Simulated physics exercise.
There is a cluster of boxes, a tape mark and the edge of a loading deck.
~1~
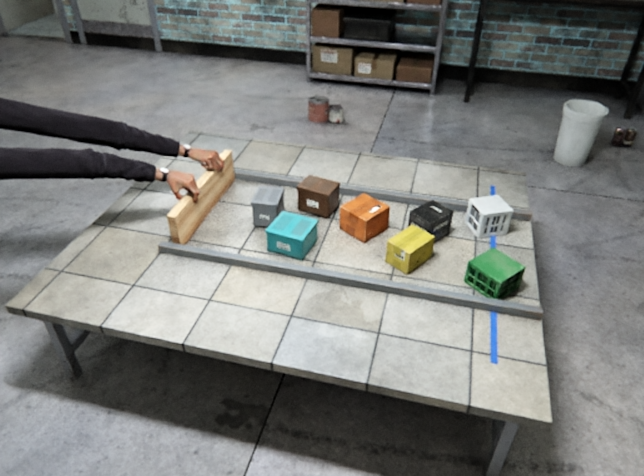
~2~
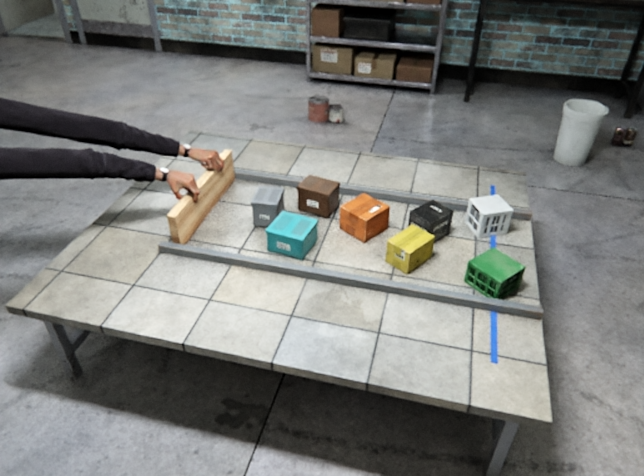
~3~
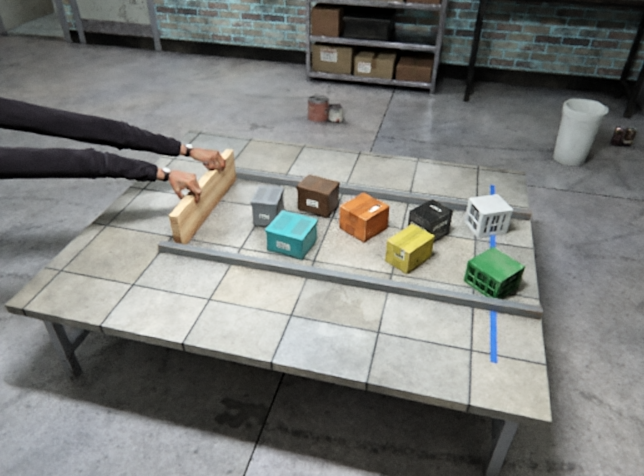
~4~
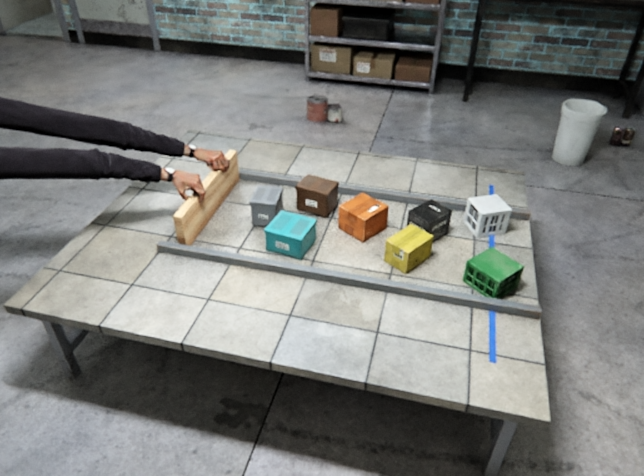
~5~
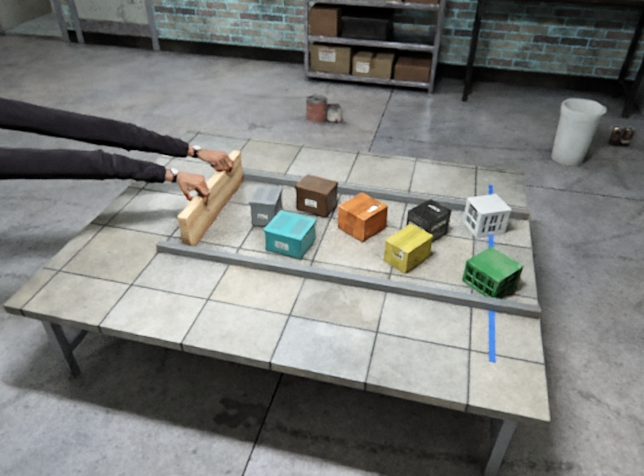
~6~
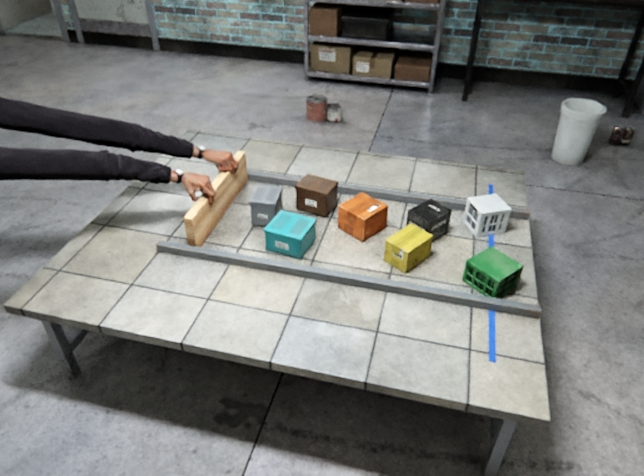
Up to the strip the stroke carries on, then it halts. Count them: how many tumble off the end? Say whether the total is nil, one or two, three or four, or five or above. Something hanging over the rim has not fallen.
When it halts, more than four of them have come off.
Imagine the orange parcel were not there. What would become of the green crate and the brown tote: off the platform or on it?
Here's how it goes: The green crate ends up down and the brown tote is still up there.
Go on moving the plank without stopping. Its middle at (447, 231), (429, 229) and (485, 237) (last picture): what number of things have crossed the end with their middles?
Respectively 1, 0 and 5.
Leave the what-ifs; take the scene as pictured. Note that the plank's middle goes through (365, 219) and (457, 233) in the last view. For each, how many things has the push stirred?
At the one place 6, at the other 8.
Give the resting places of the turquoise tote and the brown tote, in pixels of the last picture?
The turquoise tote stops around (515, 283); the brown tote around (513, 220).
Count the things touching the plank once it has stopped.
3 are in contact with it.
A little later, none off yet; green crate at rest near (492, 273); white crate at rest near (486, 215); black box at rest near (428, 222).
Next, none off yet; green crate at rest near (492, 273); white crate shifted a little near (495, 216); black box shifted about its own width near (483, 234).
When it is over, the number that fall off is five or more; down, orange parcel, yellow box, black box, white crate and green crate.
